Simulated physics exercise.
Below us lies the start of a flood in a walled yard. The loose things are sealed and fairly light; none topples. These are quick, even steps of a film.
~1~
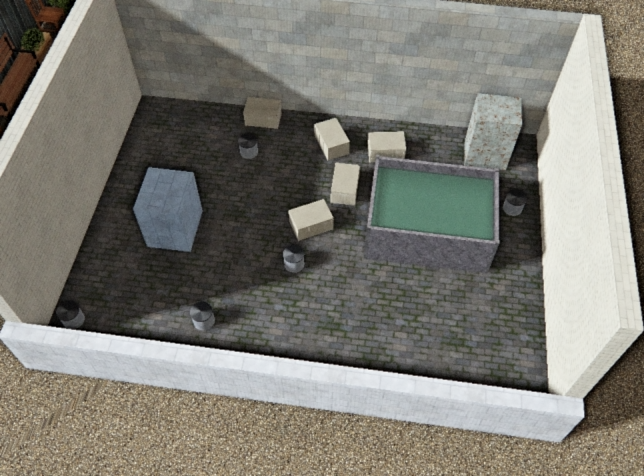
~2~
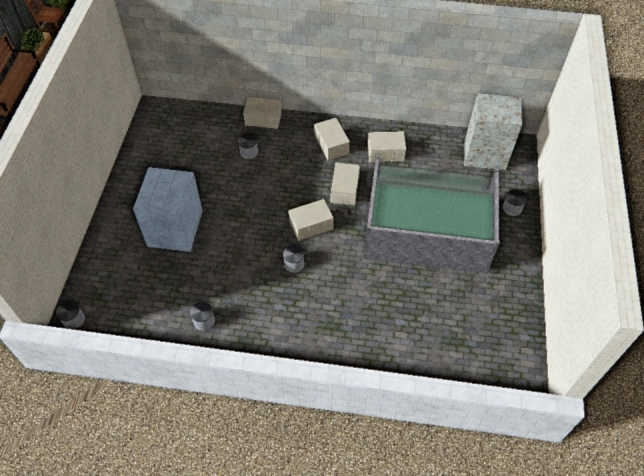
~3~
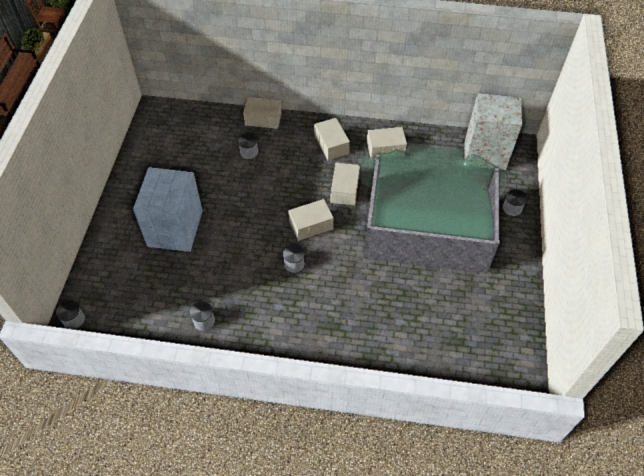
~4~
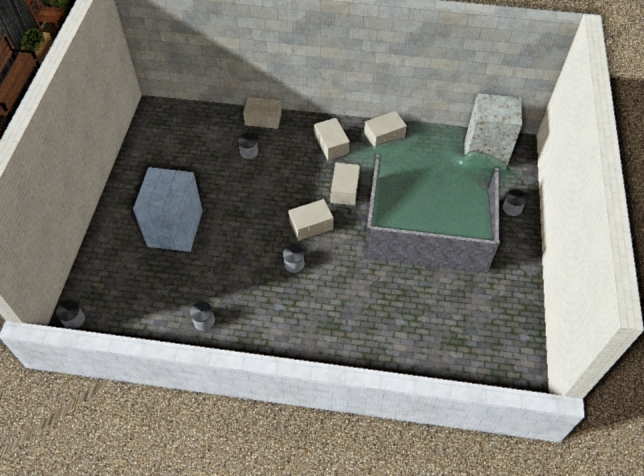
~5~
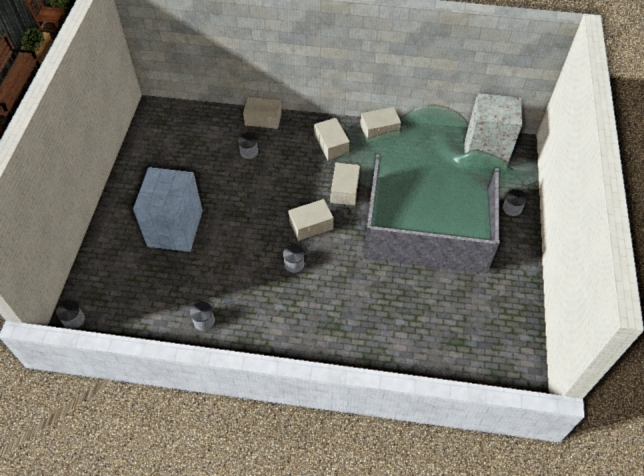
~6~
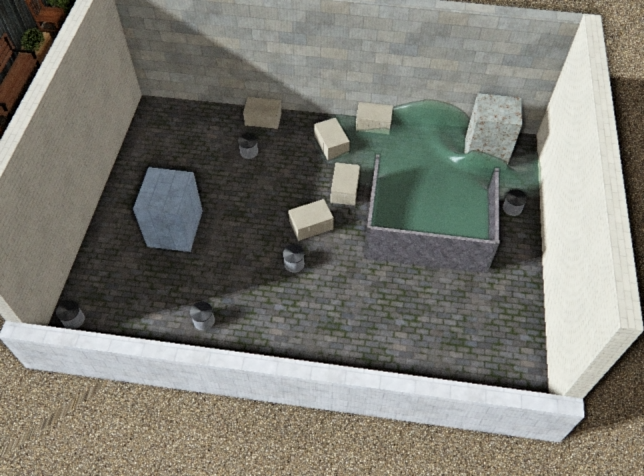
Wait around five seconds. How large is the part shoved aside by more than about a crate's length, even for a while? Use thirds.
It is one to two thirds.
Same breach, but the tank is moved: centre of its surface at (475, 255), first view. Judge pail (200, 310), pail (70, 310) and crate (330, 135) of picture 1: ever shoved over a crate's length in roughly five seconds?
In turn: Under that, no, moved that far.
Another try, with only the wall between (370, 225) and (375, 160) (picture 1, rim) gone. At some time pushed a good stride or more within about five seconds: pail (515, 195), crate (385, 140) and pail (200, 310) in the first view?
In that order: No, never so far, that far or more.
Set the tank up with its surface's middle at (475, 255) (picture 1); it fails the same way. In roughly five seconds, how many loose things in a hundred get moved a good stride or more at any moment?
Close to 70 %.
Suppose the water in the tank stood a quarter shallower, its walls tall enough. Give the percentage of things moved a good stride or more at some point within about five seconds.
I make it 50 per cent.
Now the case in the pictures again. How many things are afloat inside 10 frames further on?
I count 2.
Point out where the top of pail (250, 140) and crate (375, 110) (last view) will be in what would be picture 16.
At about (218, 178) and (213, 124).
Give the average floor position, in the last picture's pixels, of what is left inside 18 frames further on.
At about (237, 244).
A moment on, 1 of 10 are well off their spots; 1 afloat.
Next, 4 of 10 are well off their spots; 2 afloat.
Later, 5 of 10 are well off their spots; 4 afloat.
In the end, 5 of 10 are well off their spots, and 5 have been at some point; 3 afloat.
